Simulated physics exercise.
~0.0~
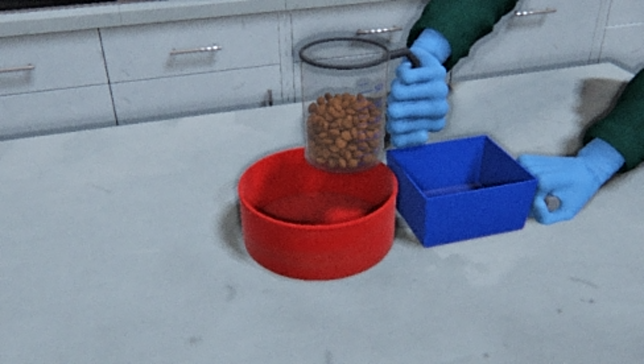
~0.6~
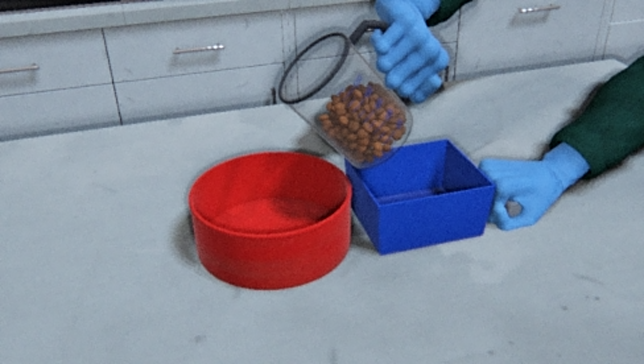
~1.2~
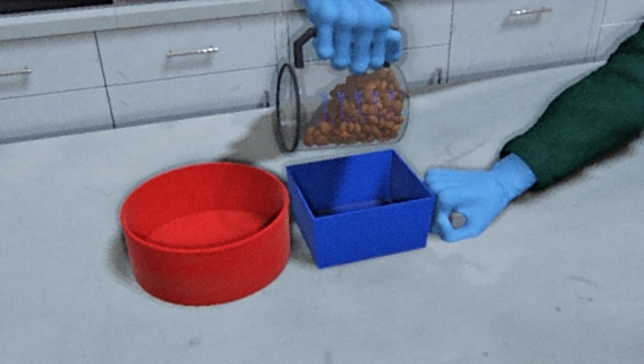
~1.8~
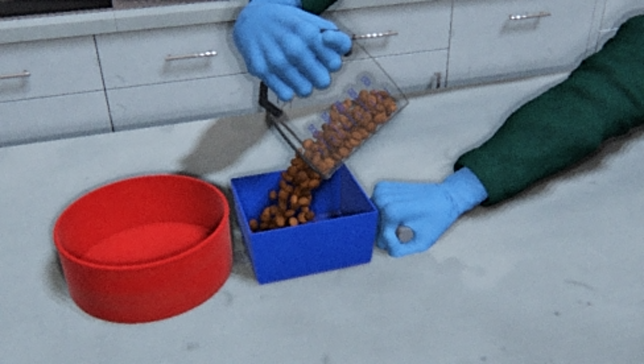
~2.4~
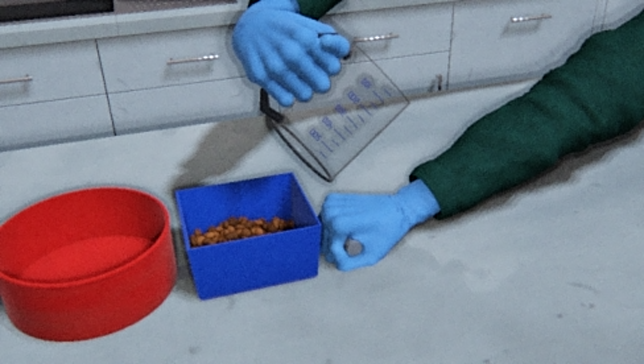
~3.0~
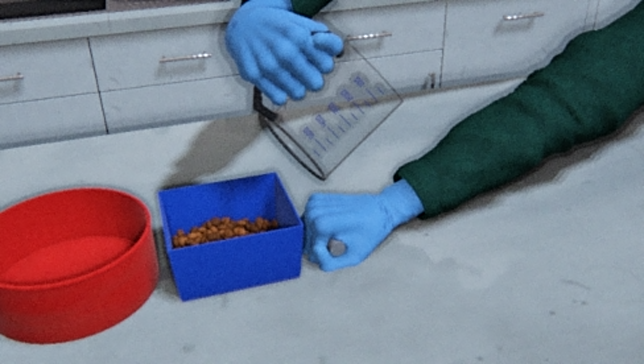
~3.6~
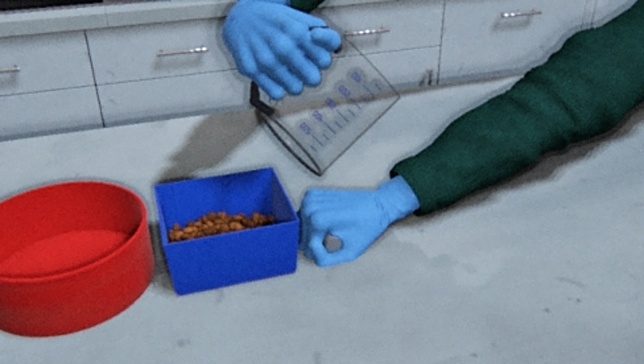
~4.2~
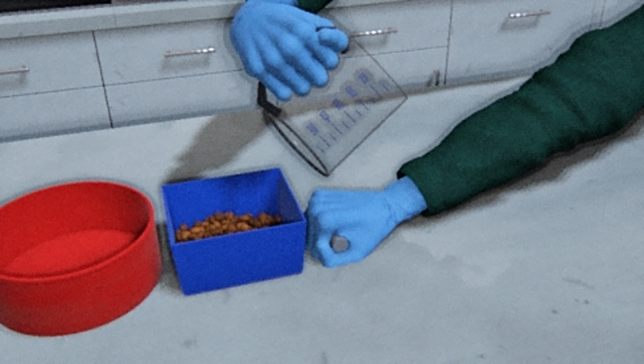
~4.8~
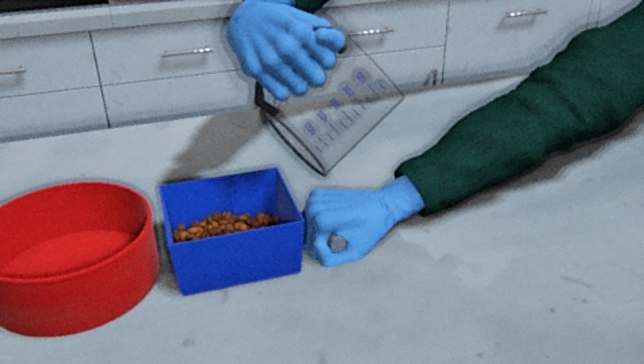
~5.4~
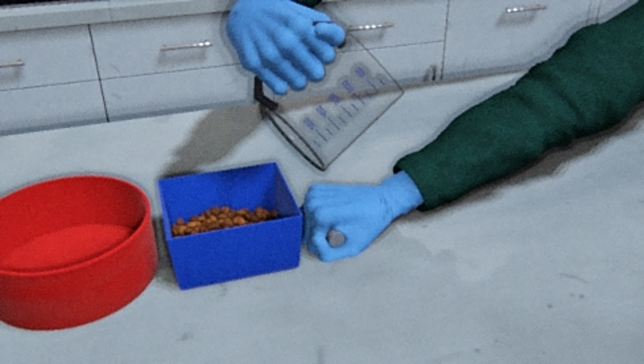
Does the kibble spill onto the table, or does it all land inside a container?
It all lands inside the blue container. The red one stays empty and no kibble ends up on the table.
